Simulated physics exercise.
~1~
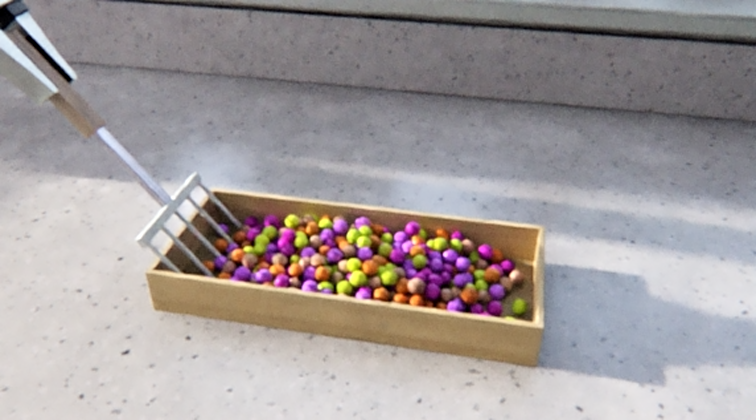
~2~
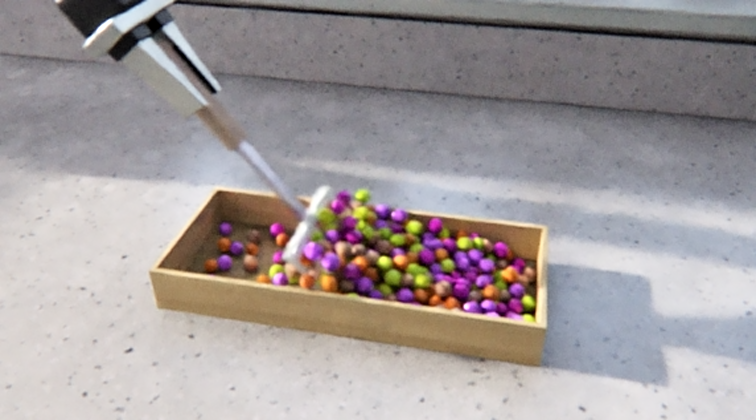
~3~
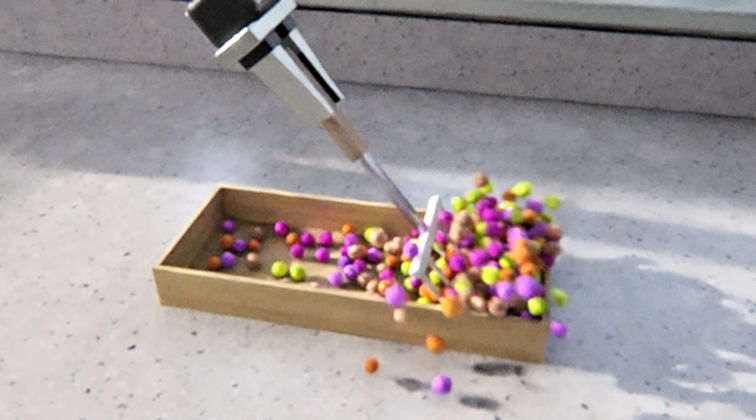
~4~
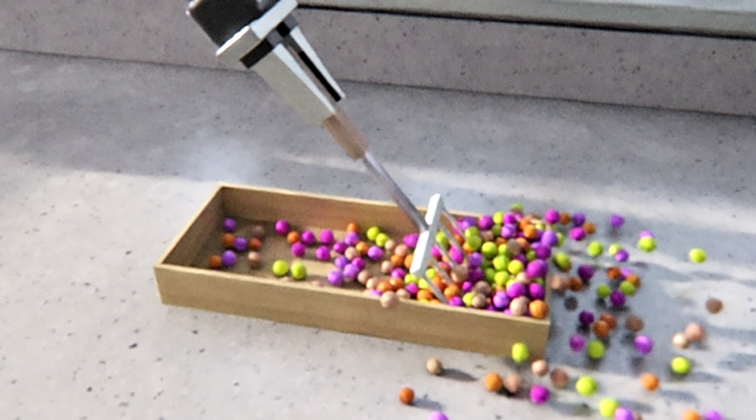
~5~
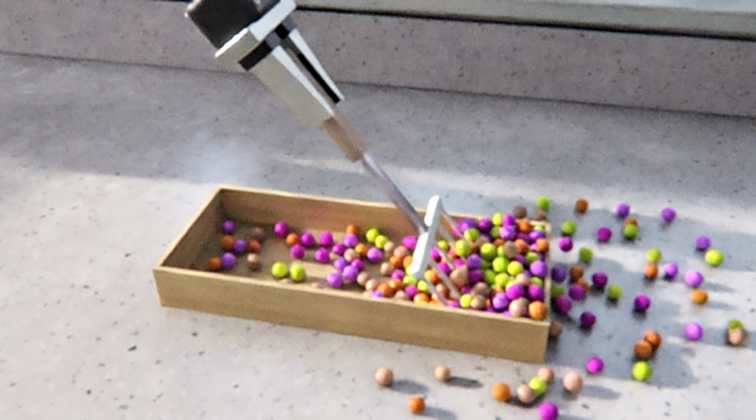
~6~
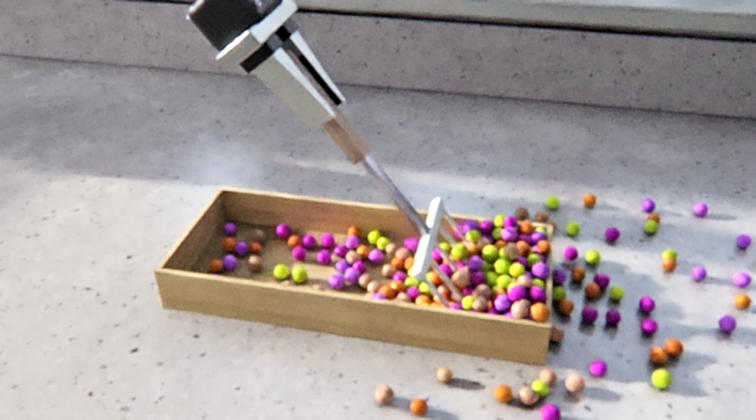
A comb pushes colorful balls rightward along a wooden tray, spilling some onto the table.
